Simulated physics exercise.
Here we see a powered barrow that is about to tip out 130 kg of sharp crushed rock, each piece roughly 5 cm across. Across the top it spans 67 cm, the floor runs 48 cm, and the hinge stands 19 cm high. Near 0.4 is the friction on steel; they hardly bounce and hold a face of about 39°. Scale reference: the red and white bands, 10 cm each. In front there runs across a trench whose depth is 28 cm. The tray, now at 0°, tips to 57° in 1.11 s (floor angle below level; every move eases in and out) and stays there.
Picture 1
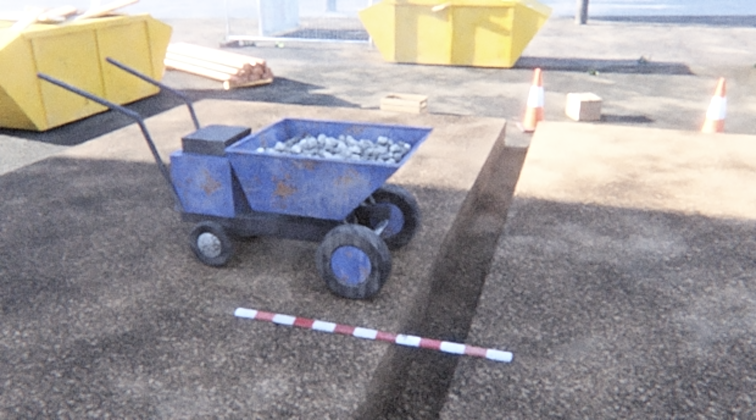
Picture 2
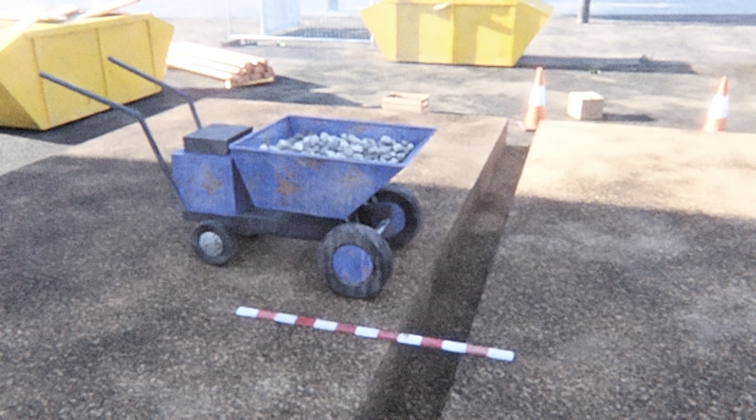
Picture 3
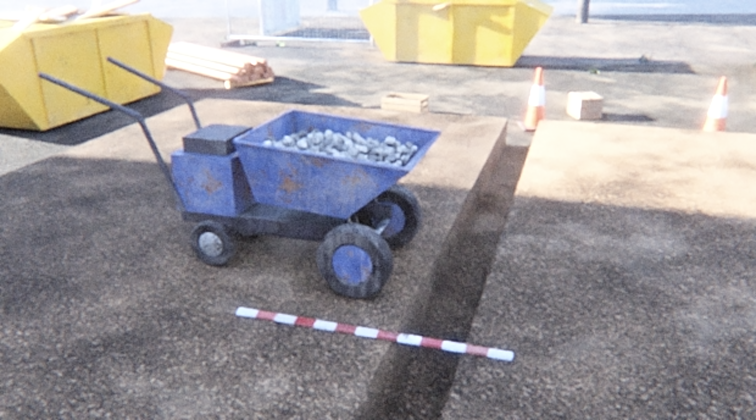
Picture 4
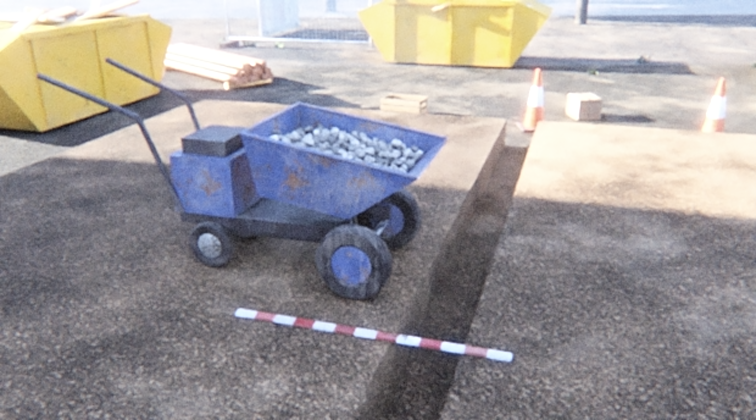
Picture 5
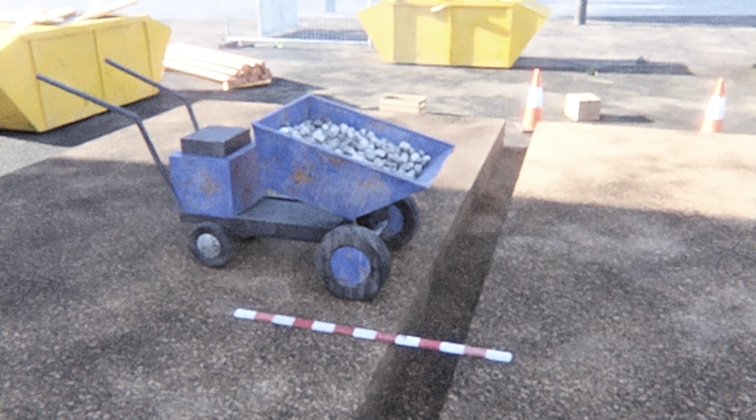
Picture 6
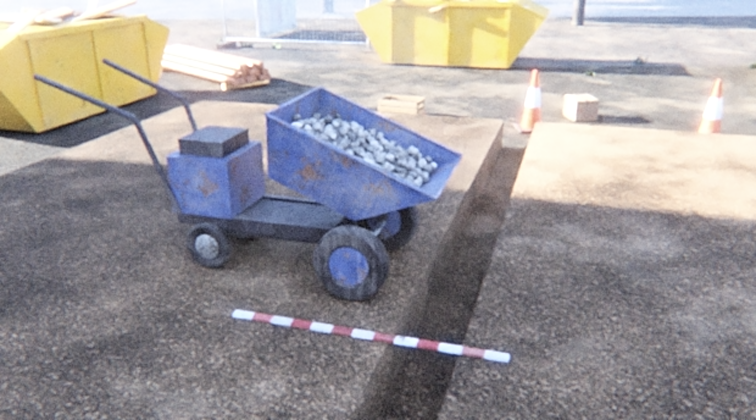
A paved yard in sunlight and shadow is seen from slightly above, from a nearly still viewpoint. A blue, rust-marked powered barrow full of grey stones stands left of centre beside a narrow trench, with a red-and-white striped pole in front and yellow skips, stacked timber and two orange-and-white cones behind. The barrow's tray gradually tilts forward to the right, its rear rising while the wheels stay put.
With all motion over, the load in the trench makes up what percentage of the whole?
It makes up about 12 percent of the whole load.
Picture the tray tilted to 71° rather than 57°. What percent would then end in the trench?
Some 10 in a hundred, I'd say.
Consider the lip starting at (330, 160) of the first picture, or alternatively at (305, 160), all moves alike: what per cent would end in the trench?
First place roughly 35%, second roughly 20%.
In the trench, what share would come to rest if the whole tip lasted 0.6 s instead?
Around 10 per cent would end in the trench.
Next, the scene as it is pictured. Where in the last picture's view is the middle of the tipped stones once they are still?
Their centre sits close to (498, 287).
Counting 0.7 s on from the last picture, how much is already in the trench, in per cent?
By that moment, roughly 0 per cent of the load.
Then, 0.4 s after the last picture the floor is at 48°, 100 % in the tray; the foremost stones are at (451, 220).
Then, 0.7 s after the last picture the floor is at 57°, 98 % in the tray, 1 % past the trench; the foremost stones are at (496, 277).
Then, 1.1 s after the last picture the floor is at 57°, 87 % in the tray, 1 % in the trench, 12 % past the trench; the foremost stones are at (543, 304).
Then, 3.0 s after the last picture the floor is at 57°, 63 % in the tray, 12 % in the trench, 25 % past the trench; the foremost stones are at (563, 313).
